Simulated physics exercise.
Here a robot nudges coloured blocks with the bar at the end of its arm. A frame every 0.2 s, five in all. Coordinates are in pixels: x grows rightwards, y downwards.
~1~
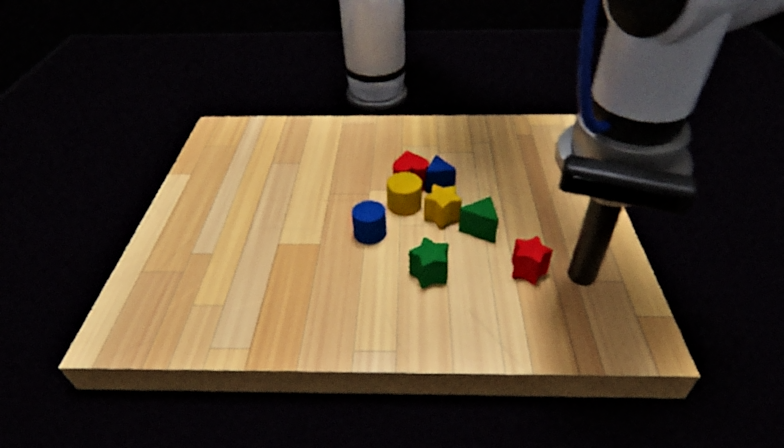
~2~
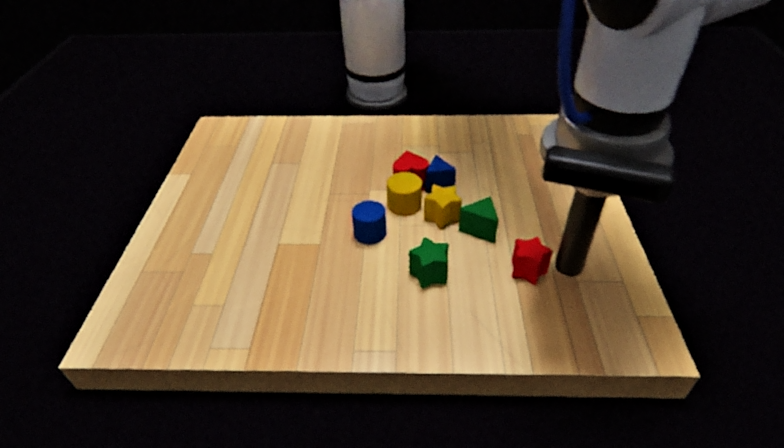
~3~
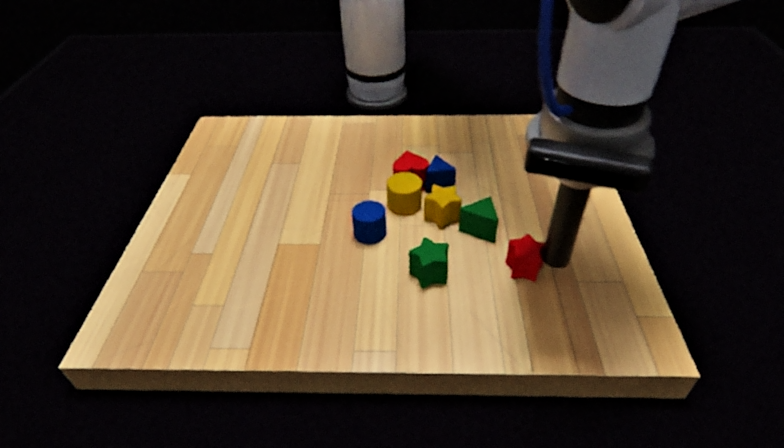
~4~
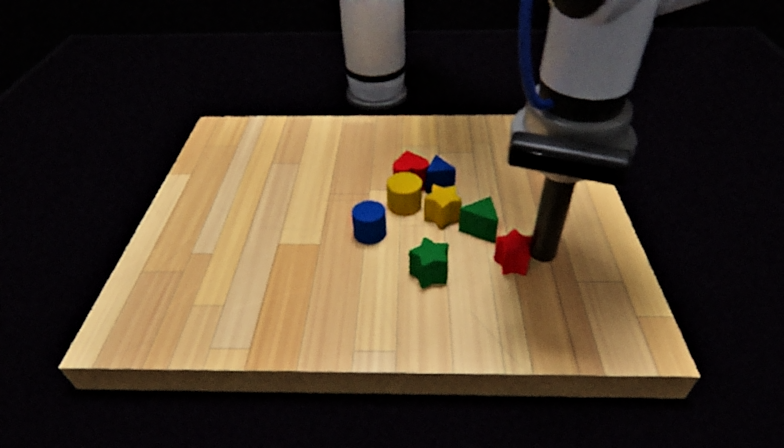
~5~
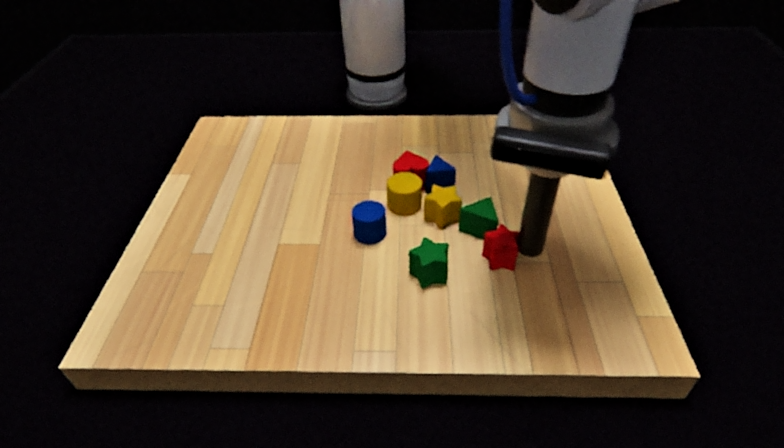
A robot arm lowers no block but slides its dark bar leftward across the wooden board, meets the red star, and nudges it a short way left toward the green triangular piece, while the other coloured blocks stay still.
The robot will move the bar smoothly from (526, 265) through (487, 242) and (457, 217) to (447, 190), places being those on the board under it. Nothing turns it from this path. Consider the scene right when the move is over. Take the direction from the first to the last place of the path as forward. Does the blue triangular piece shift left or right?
It shifts to the right.
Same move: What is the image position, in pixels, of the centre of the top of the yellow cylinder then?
I'd place it at (389, 178), taking the centre of its top.
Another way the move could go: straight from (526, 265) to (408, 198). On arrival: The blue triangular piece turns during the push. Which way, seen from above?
It makes a clockwise turn.
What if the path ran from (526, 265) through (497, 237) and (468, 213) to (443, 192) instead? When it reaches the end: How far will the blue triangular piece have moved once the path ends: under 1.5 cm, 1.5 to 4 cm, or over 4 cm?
It ends 1.5 to 4 cm away.
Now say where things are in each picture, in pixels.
In the first picture, bar tip at (582, 276); block tops, yellow cylinder at (404, 182); blue triangular piece at (440, 165); yellow star at (443, 194); green triangular piece at (483, 208); red star at (533, 248).
In the second picture, bar at (569, 267); blocks unchanged.
In the third picture, bar at (556, 259); red star at (528, 245).
In the fourth picture, bar at (542, 253); red star at (517, 241).
In the fifth picture, bar at (530, 248); yellow cylinder at (404, 182); blue triangular piece at (440, 165); yellow star at (443, 194); green triangular piece at (483, 208); red star at (504, 236).
On the path given first. One third of the way, bar at (489, 224); yellow star at (440, 191), turned 15° anticlockwise; green triangular piece at (470, 198); red star at (464, 221), turned 25° anticlockwise.
Two thirds of the way, bar at (458, 200); yellow cylinder at (389, 178); blue triangular piece at (441, 159), turned 25° clockwise; yellow star at (418, 168), turned 45° anticlockwise; green triangular piece at (448, 175), turned 25° clockwise; red star at (450, 216), turned 65° anticlockwise.
At the end, bar at (448, 173); yellow cylinder at (389, 178); blue triangular piece at (438, 138), turned 15° clockwise; yellow star at (415, 164), turned 70° anticlockwise; green triangular piece at (443, 150), turned 40° clockwise; red star at (450, 216), turned 65° anticlockwise.
